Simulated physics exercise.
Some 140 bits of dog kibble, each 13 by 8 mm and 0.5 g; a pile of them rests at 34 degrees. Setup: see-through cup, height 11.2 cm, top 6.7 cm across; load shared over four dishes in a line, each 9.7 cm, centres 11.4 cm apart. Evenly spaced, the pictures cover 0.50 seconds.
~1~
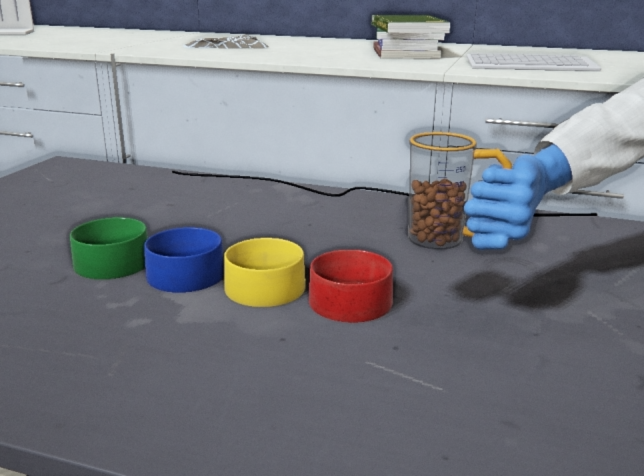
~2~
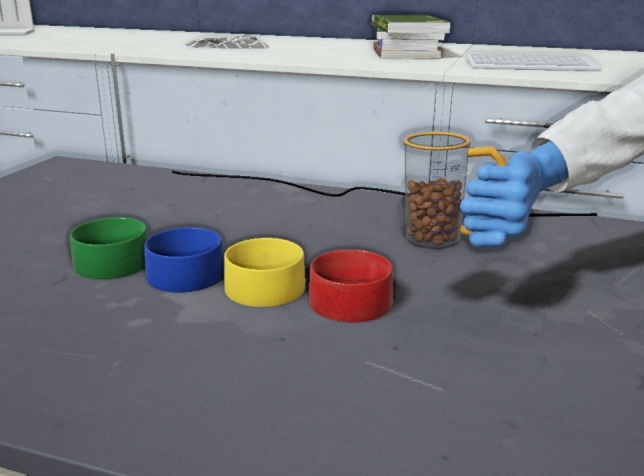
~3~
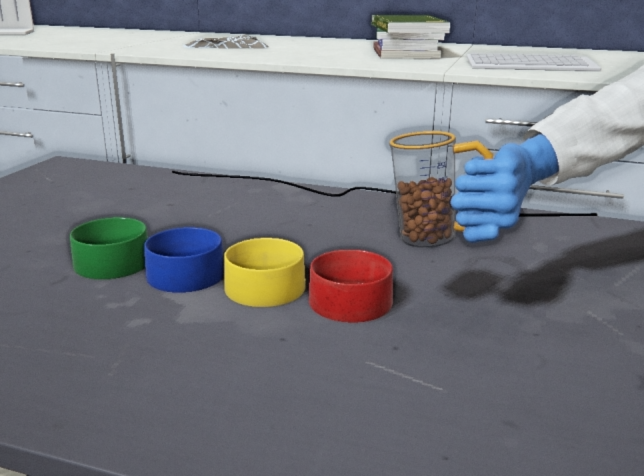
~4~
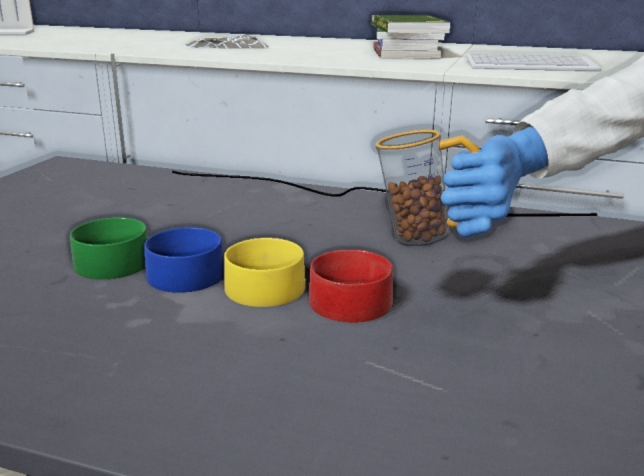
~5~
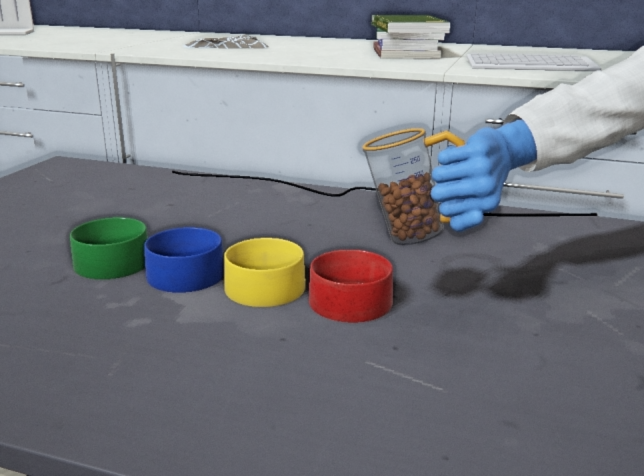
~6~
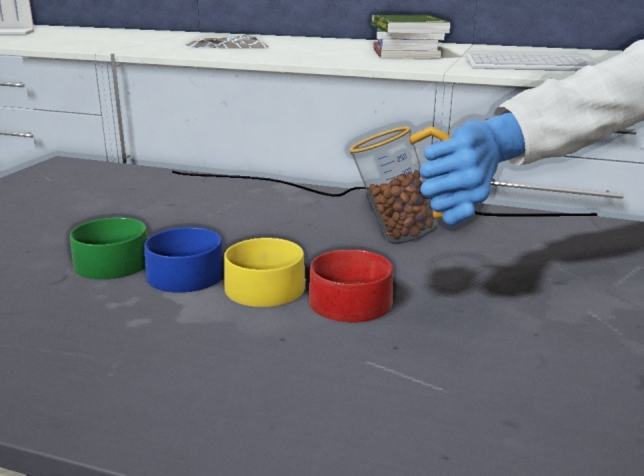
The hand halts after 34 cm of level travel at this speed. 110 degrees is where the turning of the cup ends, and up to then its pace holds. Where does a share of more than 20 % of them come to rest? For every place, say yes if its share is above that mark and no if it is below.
Red dish: No, blue dish: Yes, green dish: Yes, yellow dish: No, counter: No.
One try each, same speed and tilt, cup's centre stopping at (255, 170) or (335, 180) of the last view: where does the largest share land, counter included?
The largest share ends at blue first and at yellow second.
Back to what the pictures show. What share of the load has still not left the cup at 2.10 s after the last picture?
Roughly 75 %.
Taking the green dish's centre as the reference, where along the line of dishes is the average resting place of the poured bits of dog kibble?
Some 6 centimetres out on the right-hand side of that dish.
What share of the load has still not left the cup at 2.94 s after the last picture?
It comes out close to 30 per cent.
Then, 1.26 s after the last picture, tilt 86 degrees; cup holds 100 %.
Then, 2.10 s after the last picture, tilt 110 degrees; cup holds 75 %, blue 25 %.
Then, 2.94 s after the last picture, tilt 110 degrees; cup holds 30 %, blue 40 %, green 20 %.
In the end, red 0 %, blue 40 %, green 35 %, yellow 0 %, counter 10 %, cup 15 %.
